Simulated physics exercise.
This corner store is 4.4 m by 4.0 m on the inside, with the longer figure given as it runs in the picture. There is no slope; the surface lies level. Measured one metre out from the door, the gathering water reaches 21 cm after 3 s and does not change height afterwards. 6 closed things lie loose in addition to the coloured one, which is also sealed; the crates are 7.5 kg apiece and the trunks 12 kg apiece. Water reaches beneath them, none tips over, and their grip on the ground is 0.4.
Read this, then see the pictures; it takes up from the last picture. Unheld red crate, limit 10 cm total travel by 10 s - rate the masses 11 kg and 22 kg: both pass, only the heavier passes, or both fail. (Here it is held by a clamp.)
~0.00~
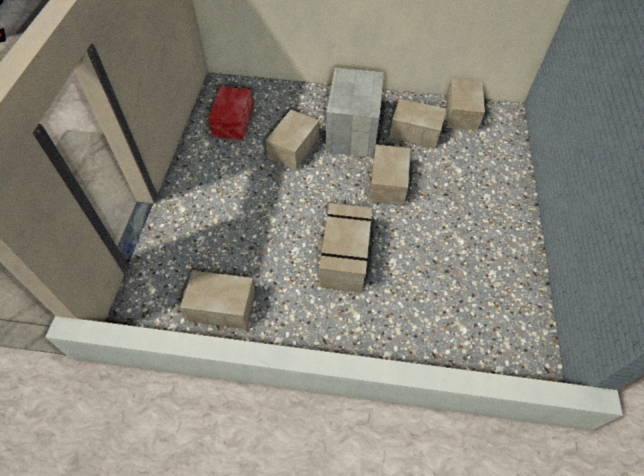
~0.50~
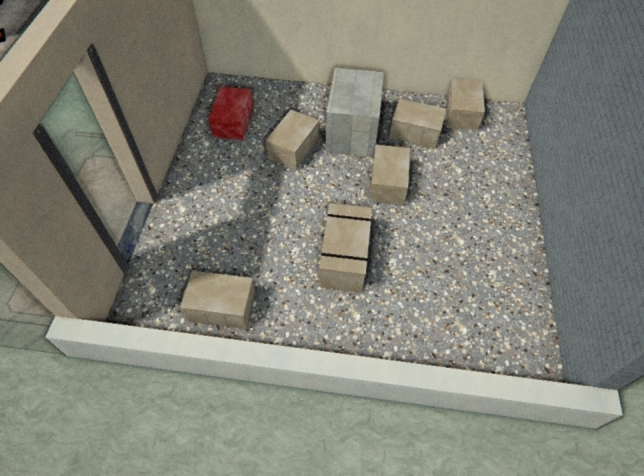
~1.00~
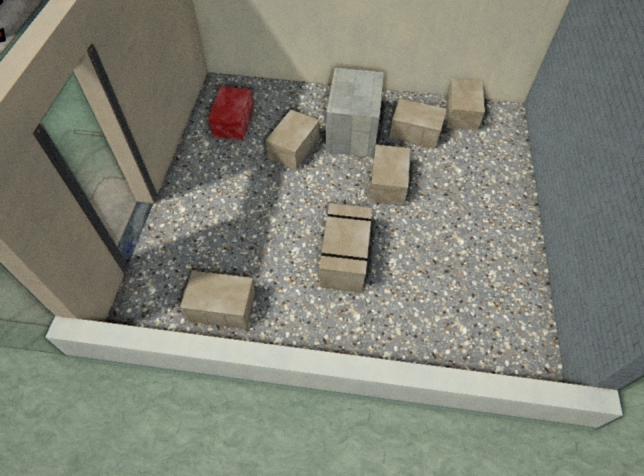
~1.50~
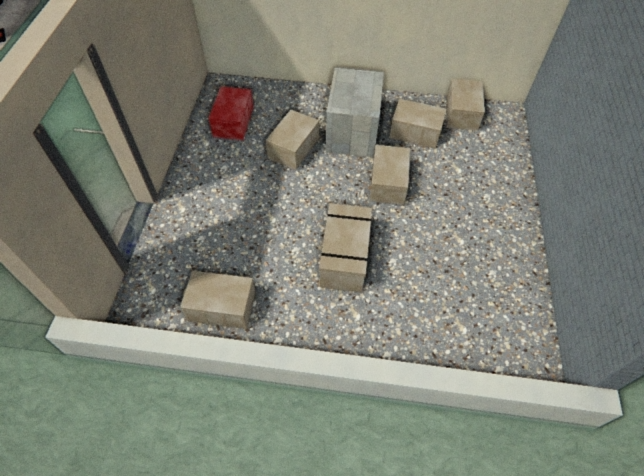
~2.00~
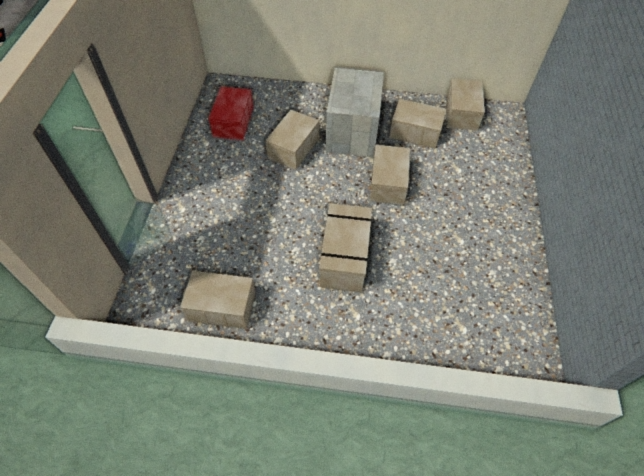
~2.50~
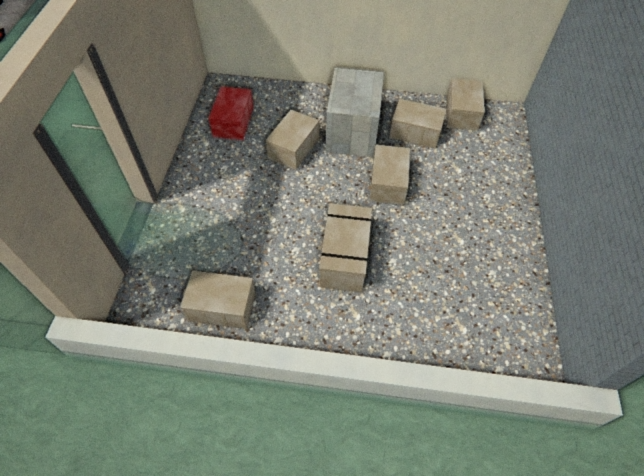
Both pass.
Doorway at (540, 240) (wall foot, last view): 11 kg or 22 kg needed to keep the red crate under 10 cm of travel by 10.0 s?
There just the heavier succeeds.
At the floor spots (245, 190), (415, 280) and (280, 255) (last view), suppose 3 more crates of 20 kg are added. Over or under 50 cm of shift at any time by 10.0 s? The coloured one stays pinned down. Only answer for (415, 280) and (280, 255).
Below the mark, then above the mark.
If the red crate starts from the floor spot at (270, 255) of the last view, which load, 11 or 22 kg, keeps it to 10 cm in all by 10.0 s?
Note: None OK.
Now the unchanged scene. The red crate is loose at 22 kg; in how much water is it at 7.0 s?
Depth: Approx. 1 cm.
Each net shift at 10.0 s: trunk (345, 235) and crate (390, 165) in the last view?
The first is 200 cm from its start, the second 150 cm.
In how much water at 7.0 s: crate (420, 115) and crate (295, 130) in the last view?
Depths: Near 1 cm, then near 3 cm.
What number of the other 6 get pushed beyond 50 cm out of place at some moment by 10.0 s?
It adds up to 5.
After 3.5 s the red crate would be 0 cm from its start with 11 kg and 0 cm from its start with 22 kg; 0 cm of water round it then.
After 4.5 s the red crate would be 0 cm from its start with 11 kg and 0 cm from its start with 22 kg; 0 cm of water round it then.
After 7.0 s the red crate would be 0 cm from its start with 11 kg and 0 cm from its start with 22 kg; 1 cm of water round it then.
After 10.0 s the red crate would be 0 cm from its start with 11 kg and 0 cm from its start with 22 kg; 1 cm of water round it then.
